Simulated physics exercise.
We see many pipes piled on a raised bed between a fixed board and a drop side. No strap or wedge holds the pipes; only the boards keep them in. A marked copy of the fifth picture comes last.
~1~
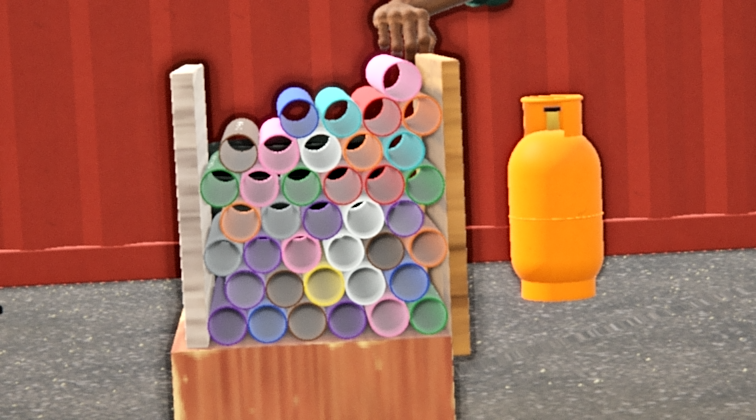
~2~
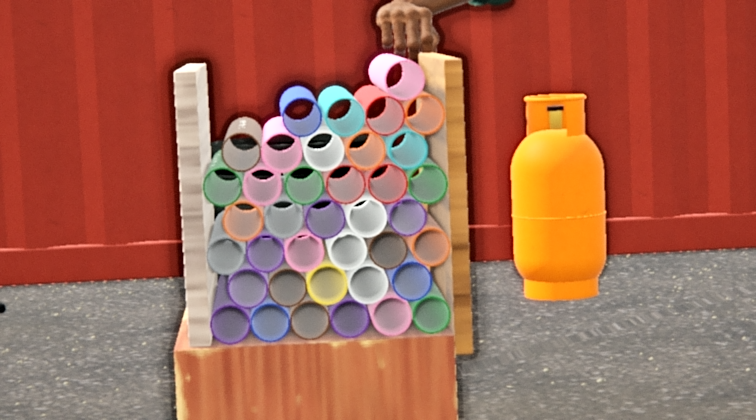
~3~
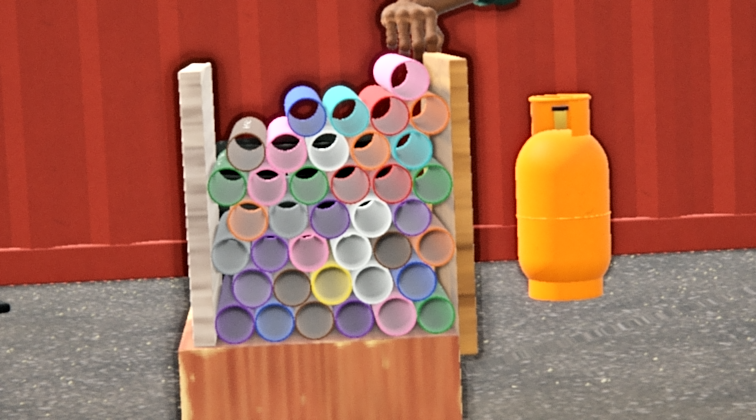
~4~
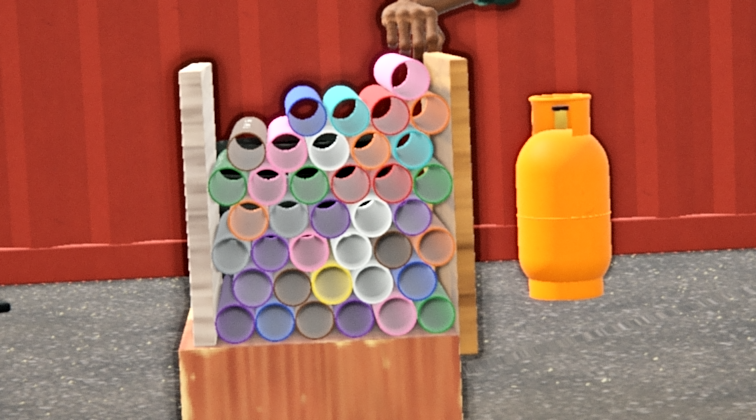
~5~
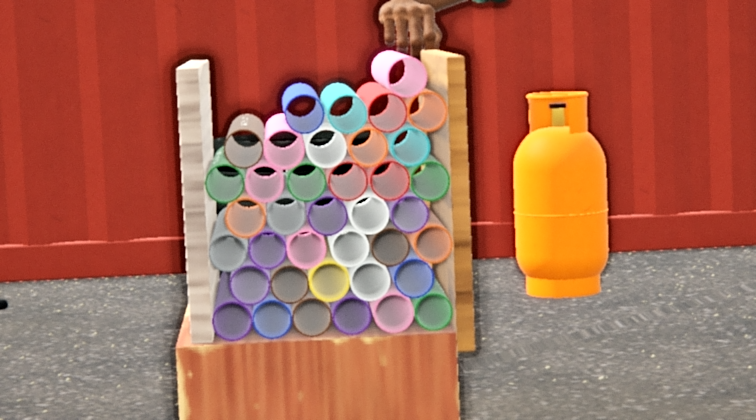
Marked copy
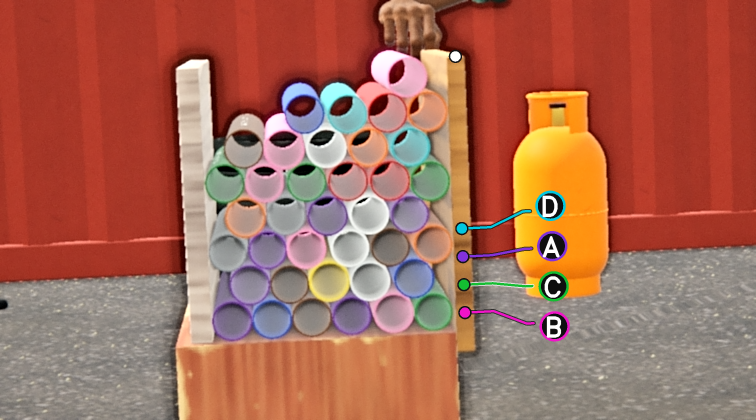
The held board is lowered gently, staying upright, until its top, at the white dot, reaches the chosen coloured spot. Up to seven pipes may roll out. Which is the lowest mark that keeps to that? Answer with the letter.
The answer is mark A.
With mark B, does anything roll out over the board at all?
At B: Yes.
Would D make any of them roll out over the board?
Yes, at D.
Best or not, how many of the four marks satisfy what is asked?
Two of the four.
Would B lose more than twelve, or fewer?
Fewer than twelve.
On the marked copy, A at (463, 257); B at (465, 313); C at (464, 285); D at (462, 229); the white dot at (455, 56).
Following A. Soon after the start, top of the board (449, 142).
Later, top of the board (452, 235).
In the end, top of the board (453, 256), five out over the board.
As for the rest, B more than seven out over the board; C more than seven out over the board; D five out over the board.
